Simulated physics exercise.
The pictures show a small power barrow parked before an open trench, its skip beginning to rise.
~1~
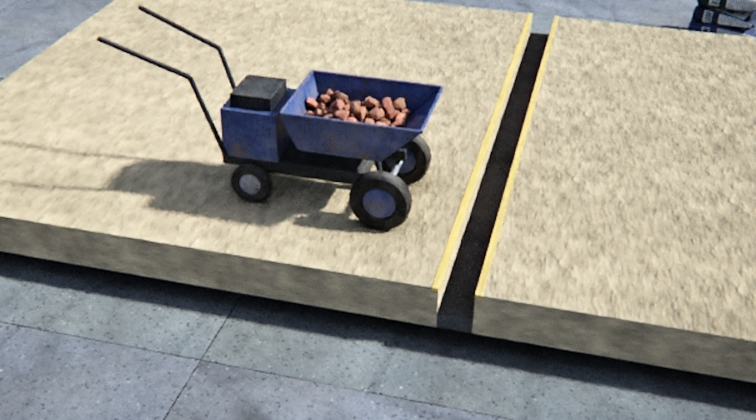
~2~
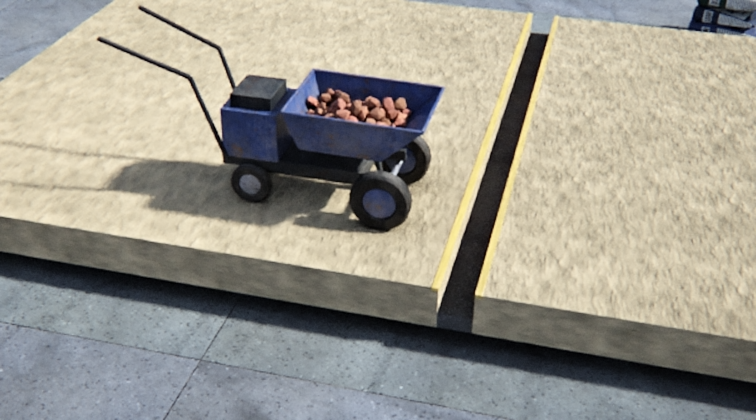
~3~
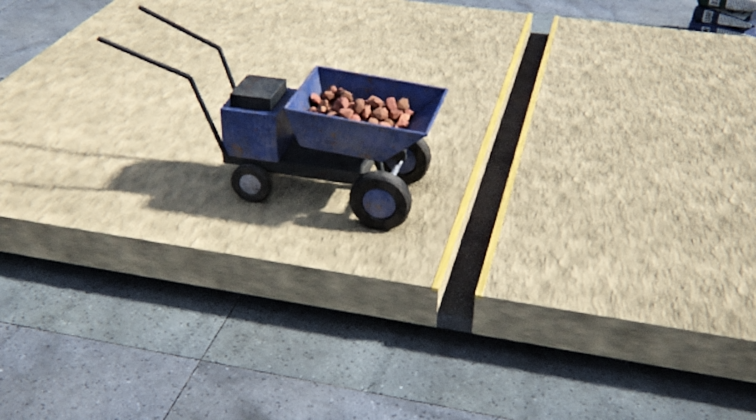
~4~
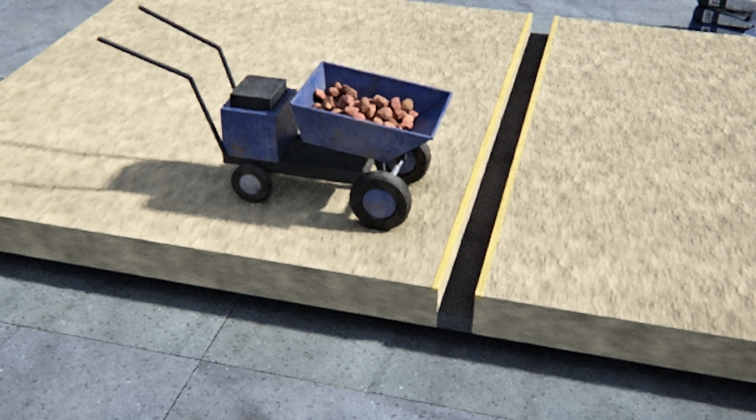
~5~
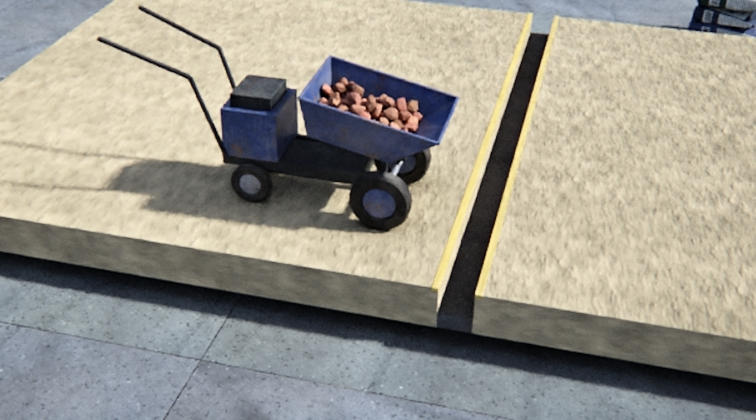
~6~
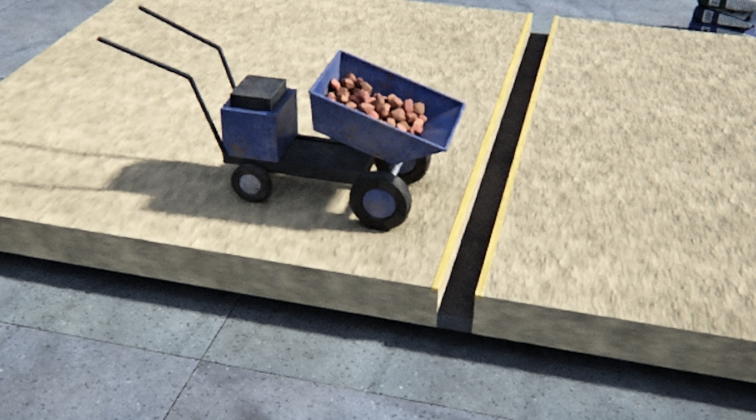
In the video, a small blue power barrow loaded with reddish rubble stands on a pale surface beside a narrow, yellow-edged trench. Its skip gradually tilts forward to the right, while the wheels and handles stay still.
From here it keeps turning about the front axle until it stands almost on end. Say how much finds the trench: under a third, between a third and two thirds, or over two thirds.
The trench ends with from one third to two thirds of it.
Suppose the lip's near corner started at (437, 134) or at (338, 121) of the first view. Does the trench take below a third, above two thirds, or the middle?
At the first place under a third, at the second less than a third.
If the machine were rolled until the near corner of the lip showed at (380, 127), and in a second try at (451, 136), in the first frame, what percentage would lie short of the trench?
Roughly 20 per cent, and 0 per cent.
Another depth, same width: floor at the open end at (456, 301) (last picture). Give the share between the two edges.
Near 30 %.
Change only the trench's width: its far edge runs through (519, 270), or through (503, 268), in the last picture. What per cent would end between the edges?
Near 100 % and 90 %.
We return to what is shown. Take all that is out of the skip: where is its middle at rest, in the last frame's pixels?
Close to (491, 222).
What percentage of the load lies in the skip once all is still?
About 0 per cent.
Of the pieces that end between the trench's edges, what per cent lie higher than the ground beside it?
Roughly 5 in a hundred.
Soon after the last picture, skip tipped steeply; all in the skip.
A little later, skip tipped right over; most in the skip; a small part in or heaped over the trench; a small part beyond it.
Later still, skip tipped right over; a small part in the skip; about half in or heaped over the trench; about half beyond it.
By the end, skip tipped right over; about half in or heaped over the trench; about half beyond it.
